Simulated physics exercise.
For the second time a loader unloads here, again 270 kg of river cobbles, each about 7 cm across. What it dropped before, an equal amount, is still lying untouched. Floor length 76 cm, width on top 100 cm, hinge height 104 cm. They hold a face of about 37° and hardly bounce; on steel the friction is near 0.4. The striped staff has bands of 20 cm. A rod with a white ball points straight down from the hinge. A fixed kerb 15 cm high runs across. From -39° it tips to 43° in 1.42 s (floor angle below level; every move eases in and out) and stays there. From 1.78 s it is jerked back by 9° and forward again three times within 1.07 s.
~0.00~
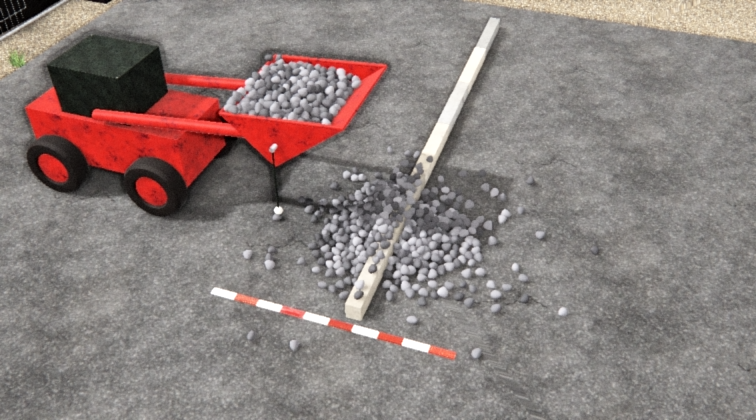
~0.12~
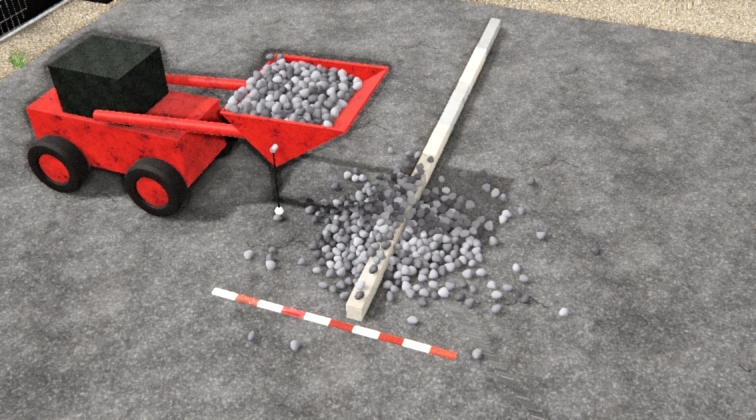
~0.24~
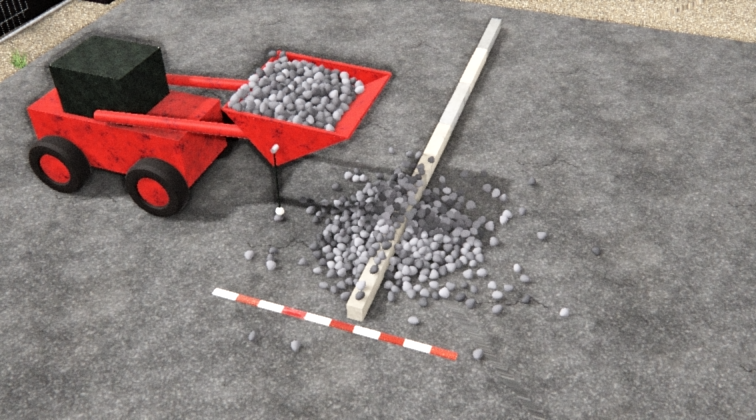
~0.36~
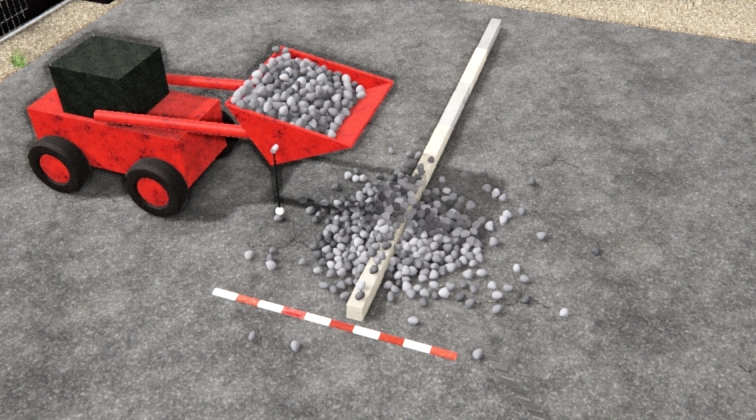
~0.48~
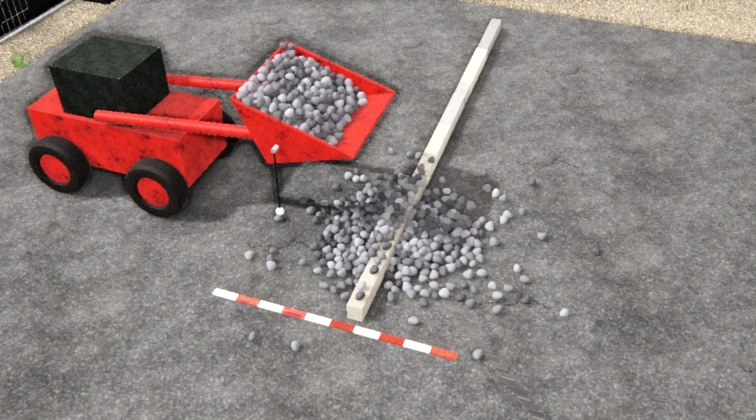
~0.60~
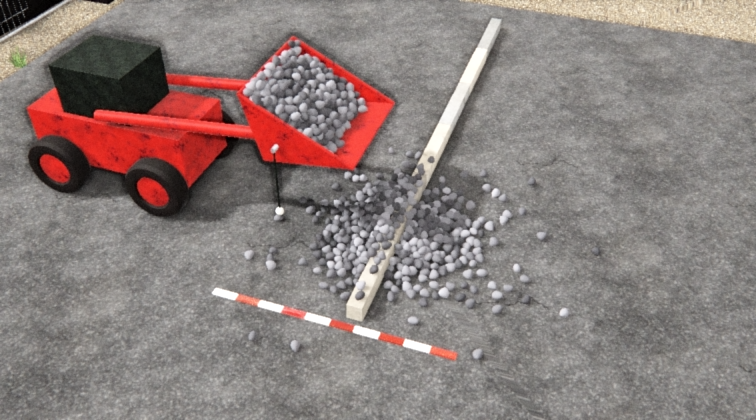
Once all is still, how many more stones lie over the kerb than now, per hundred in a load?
Roughly 27 per cent of a load more.
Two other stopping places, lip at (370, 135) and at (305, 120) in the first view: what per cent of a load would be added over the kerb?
About 65 and 0 per cent.
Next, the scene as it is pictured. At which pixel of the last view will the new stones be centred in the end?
Around (372, 214).
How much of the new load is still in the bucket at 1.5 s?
Roughly 25 per cent is still inside.
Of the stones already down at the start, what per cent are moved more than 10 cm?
About 15 per cent.
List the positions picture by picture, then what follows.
The first frame shows lip at (344, 129), floor tilted -39°, highest stones at (298, 78). The earlier load is highest near (393, 202), 25 cm above ground level, 59 % on this side of the kerb, 41 % over the kerb.
The second frame shows lip at (345, 131), floor tilted -37°, highest stones at (290, 77); the stones move at 0.1 m/s on average.
In the third frame, the bucket is at -33°, its lip at (349, 137); the top of the load is at (276, 71); the stones move at 0.2 m/s on average.
The fourth frame shows lip at (351, 146), floor tilted -26°, highest stones at (278, 67); the stones move at 0.2 m/s on average.
In the fifth frame, the bucket is at -17°, its lip at (354, 157); the top of the load is at (283, 59); the stones move at 0.3 m/s on average.
In the sixth frame, the bucket is at -7°, its lip at (353, 169); the top of the load is at (288, 56); the stones move at 0.3 m/s on average.
After 1.1 s the floor is at 30°; in per cent of one load, 98 in the bucket, 62 on this side of the kerb, 41 over the kerb; the foremost stones are at (535, 280).
After 1.5 s the floor is at 43°; in per cent of one load, 27 in the bucket, 128 on this side of the kerb, 46 over the kerb; the foremost stones are at (535, 280).
After 3.3 s the floor is at 43°; in per cent of one load, 0 in the bucket, 133 on this side of the kerb, 68 over the kerb; the foremost stones are at (538, 285).
After 5.7 s the floor is at 43°; in per cent of one load, 0 in the bucket, 133 on this side of the kerb, 68 over the kerb; the foremost stones are at (538, 285). Net gain over the kerb, 27.
